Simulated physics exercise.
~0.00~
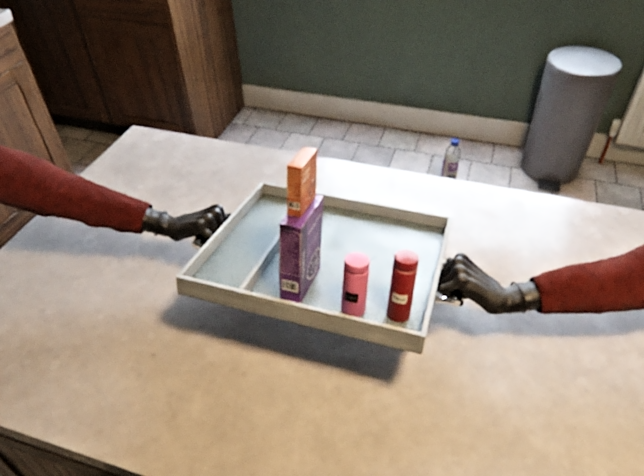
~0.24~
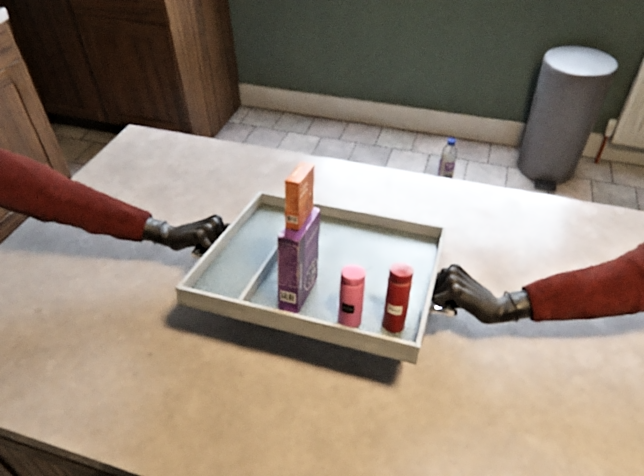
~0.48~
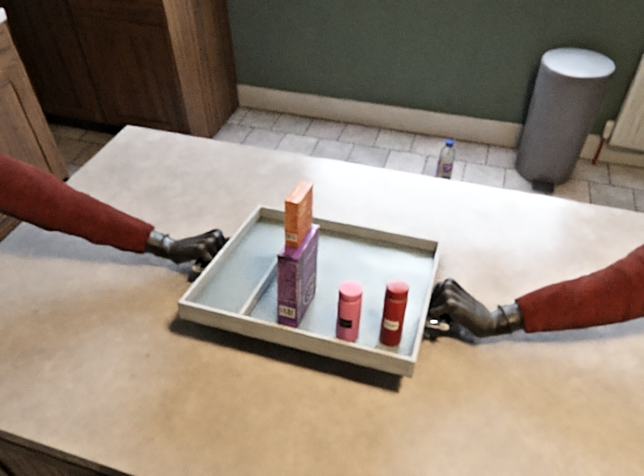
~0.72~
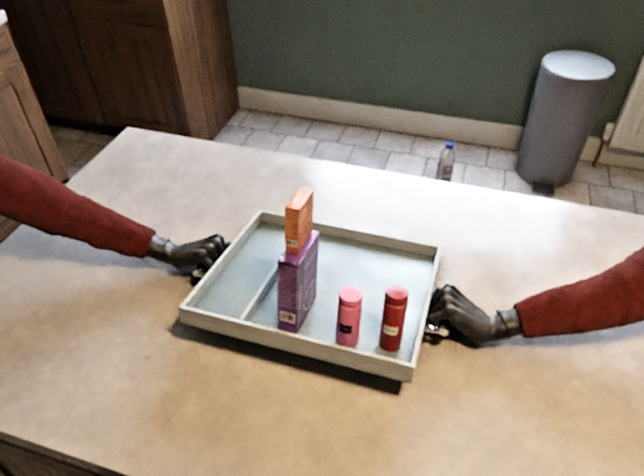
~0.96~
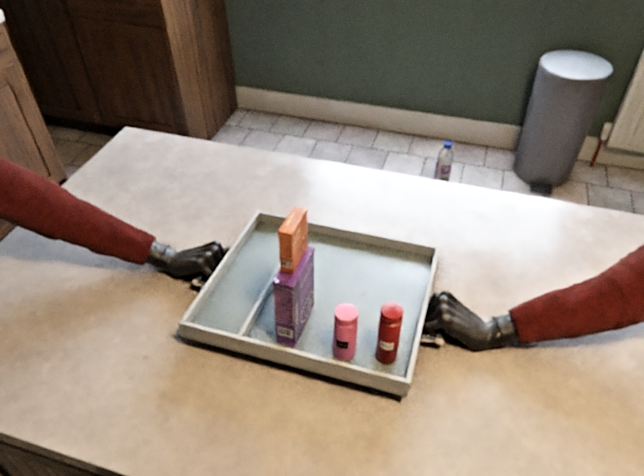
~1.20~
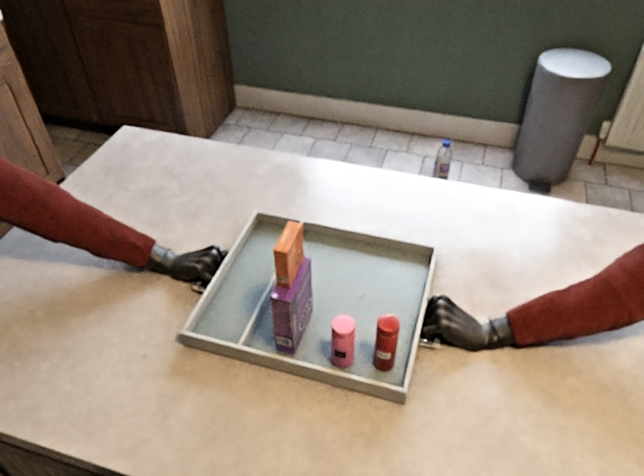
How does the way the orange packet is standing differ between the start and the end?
At the start the orange packet is leaning along with the tilted tray, and by the end it is upright on top of the purple packet.
